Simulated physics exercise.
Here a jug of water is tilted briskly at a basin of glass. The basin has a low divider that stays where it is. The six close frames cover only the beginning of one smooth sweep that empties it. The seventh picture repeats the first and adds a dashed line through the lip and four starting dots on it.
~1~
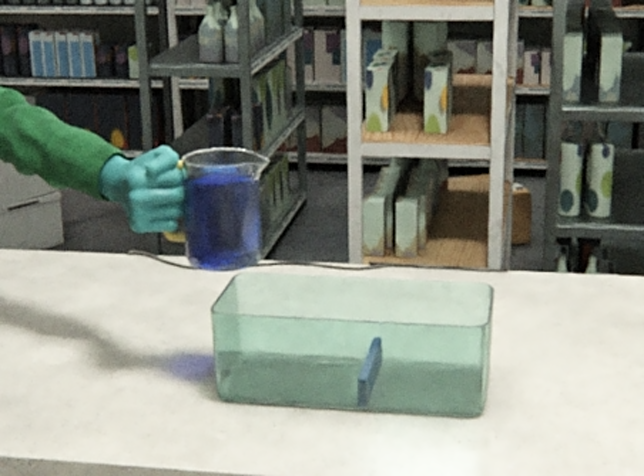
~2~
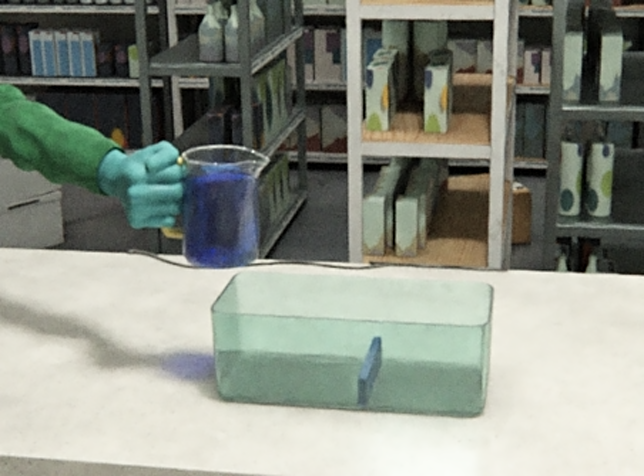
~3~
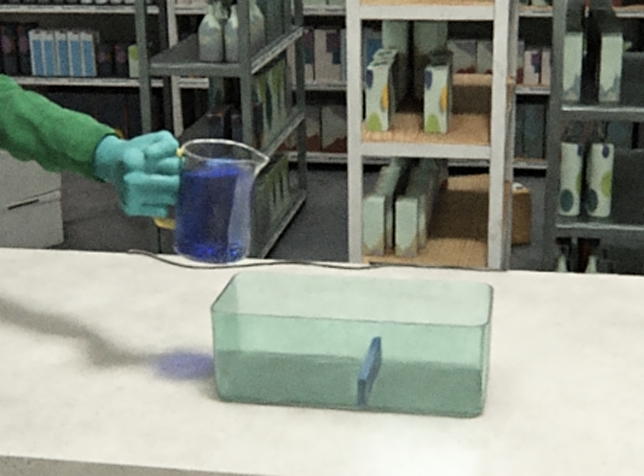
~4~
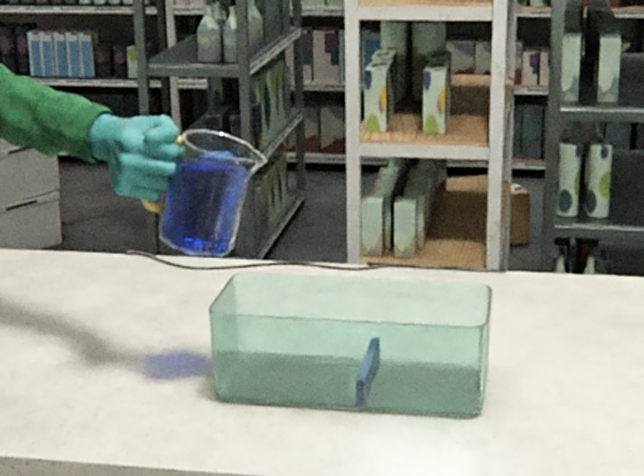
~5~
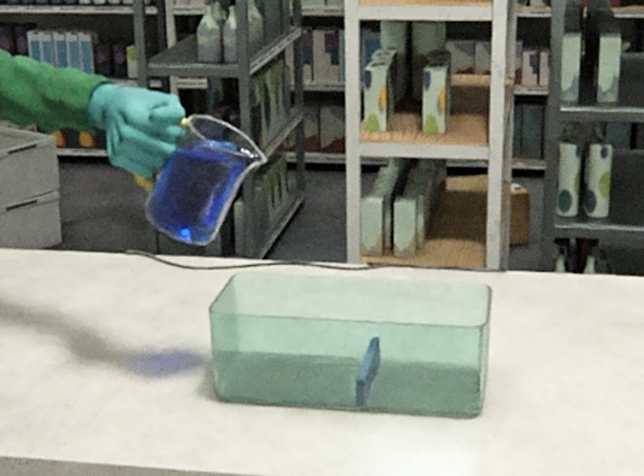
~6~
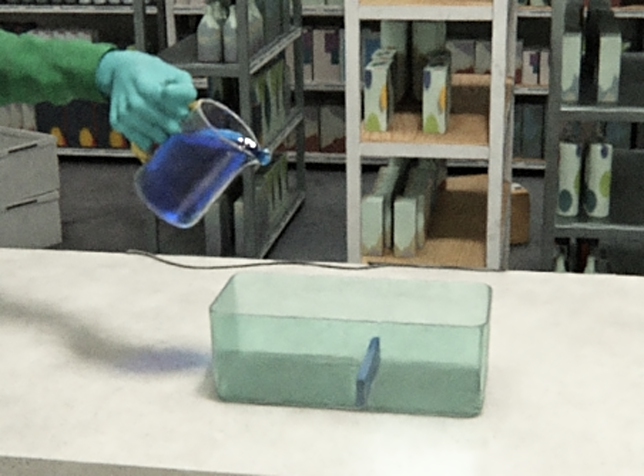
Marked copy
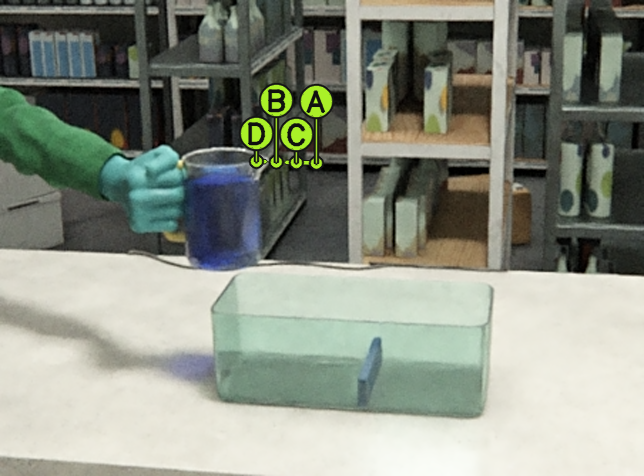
A teal-gloved hand in a green sleeve holds a clear jug of deep blue liquid at the left, above a pale worktop seen from the front and slightly above. Below and to the right sits a greenish glass basin with a low blue wall inside, before shelves of cartons and bottles. The hand tilts the upright jug steeply rightward until liquid reaches over its lip, while the camera stays still.
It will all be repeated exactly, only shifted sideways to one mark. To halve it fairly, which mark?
D beats the others.
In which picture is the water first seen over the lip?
In picture 6.
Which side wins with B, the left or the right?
The right one.
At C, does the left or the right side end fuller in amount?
The right one.
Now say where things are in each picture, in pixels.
In the first frame, upright, lip at (267, 161); basin from (218, 397) to (485, 414); top of the wall at (370, 357); nothing has left yet.
In the second frame, upright, lip at (267, 161); nothing has left yet.
In the third frame, tipped about 8°, lip at (267, 161); nothing has left yet.
In the fourth frame, tipped about 16°, lip at (265, 161); nothing has left yet.
In the fifth frame, tipped about 28°, lip at (264, 161); nothing has left yet.
In the sixth frame, tipped about 42°, lip at (264, 160); water is over the lip, down to (264, 160).
In lime, A at (316, 163); B at (276, 162); C at (296, 162); D at (256, 161).
Choosing A, about 24 % ends left of the wall and 69 % right of it; 7 % is lost outside.
Choosing B, about 19 % ends left of the wall and 77 % right of it; 5 % is lost outside.
Choosing C, about 15 % ends left of the wall and 81 % right of it; 4 % is lost outside.
Choosing D, about 50 % ends left of the wall and 46 % right of it; 4 % is lost outside.
